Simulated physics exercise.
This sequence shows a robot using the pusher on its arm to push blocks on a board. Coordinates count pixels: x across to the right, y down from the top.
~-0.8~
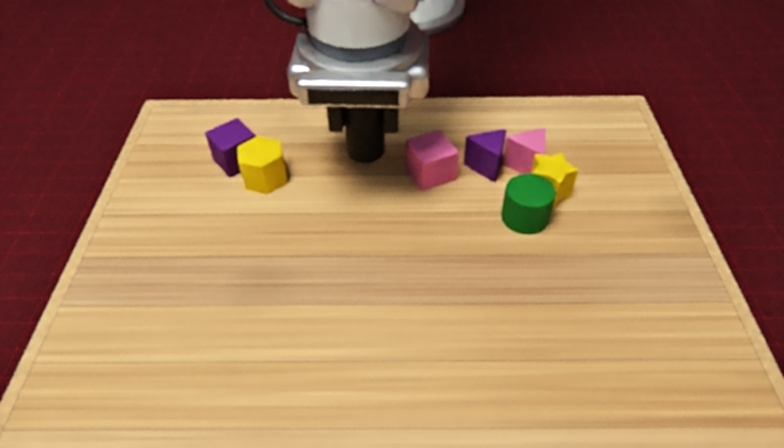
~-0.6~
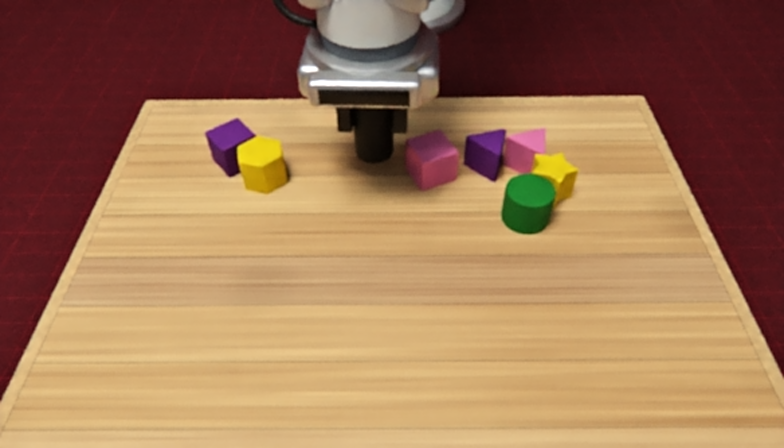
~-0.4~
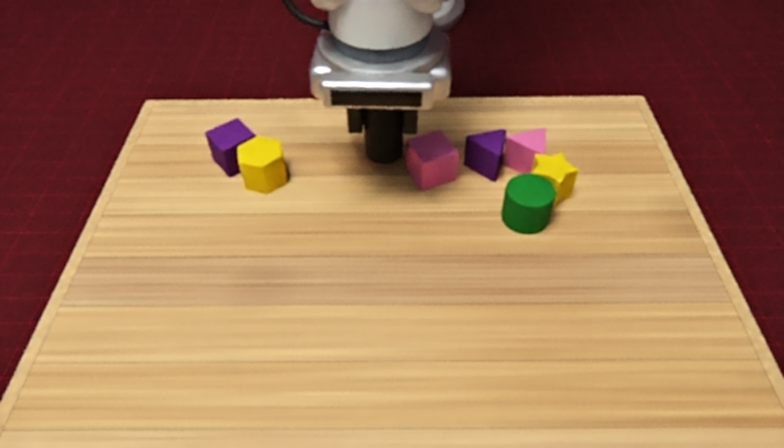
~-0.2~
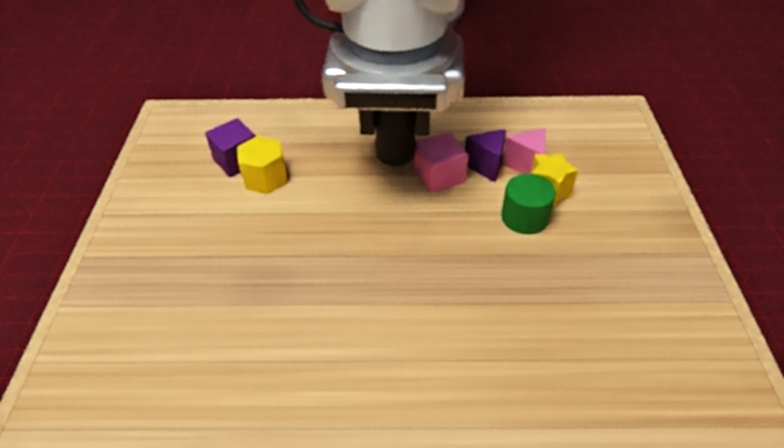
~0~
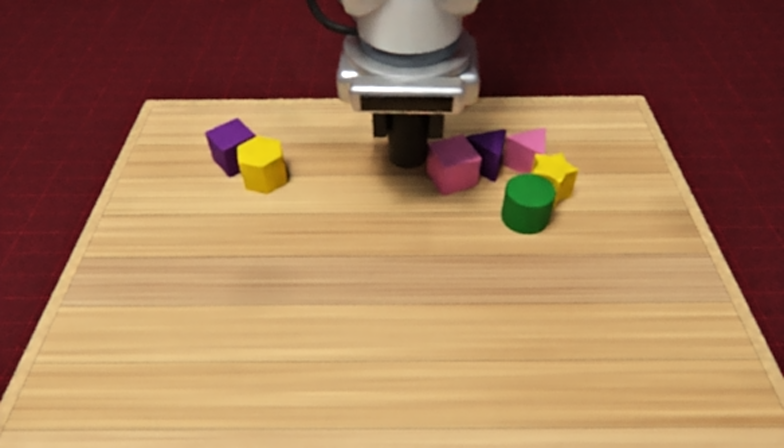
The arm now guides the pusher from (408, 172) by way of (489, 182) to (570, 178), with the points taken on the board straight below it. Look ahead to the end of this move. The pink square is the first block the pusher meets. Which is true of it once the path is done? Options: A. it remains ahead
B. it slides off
My answer is option A.
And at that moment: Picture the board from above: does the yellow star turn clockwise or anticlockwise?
Viewed from the top, it goes clockwise.
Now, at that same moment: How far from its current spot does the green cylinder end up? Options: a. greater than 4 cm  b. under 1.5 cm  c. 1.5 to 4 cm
My pick is b.
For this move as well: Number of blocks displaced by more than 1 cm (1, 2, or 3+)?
The number of blocks that move over 1 cm is three or more.
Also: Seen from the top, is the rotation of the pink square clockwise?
I'd say no.
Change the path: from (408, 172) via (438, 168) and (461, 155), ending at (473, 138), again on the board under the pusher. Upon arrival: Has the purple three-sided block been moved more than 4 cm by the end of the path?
Yes.
On the path given first. One third of the way, pusher (463, 164); pink square (512, 148), turned 30° anticlockwise; purple three-sided block (522, 128); pink three-sided block (553, 138), turned 45° clockwise.
Two thirds of the way, pusher (520, 166); pink square (559, 141), turned 70° anticlockwise; purple three-sided block (540, 120), turned 45° anticlockwise; pink three-sided block (585, 124), turned 40° clockwise; yellow star (580, 168), turned 65° clockwise.
At the end, pusher (574, 162); pink square (598, 131), turned 120° anticlockwise; purple three-sided block (540, 120), turned 50° anticlockwise; green cylinder in place; pink three-sided block (602, 111); yellow star (601, 171), turned 125° clockwise.
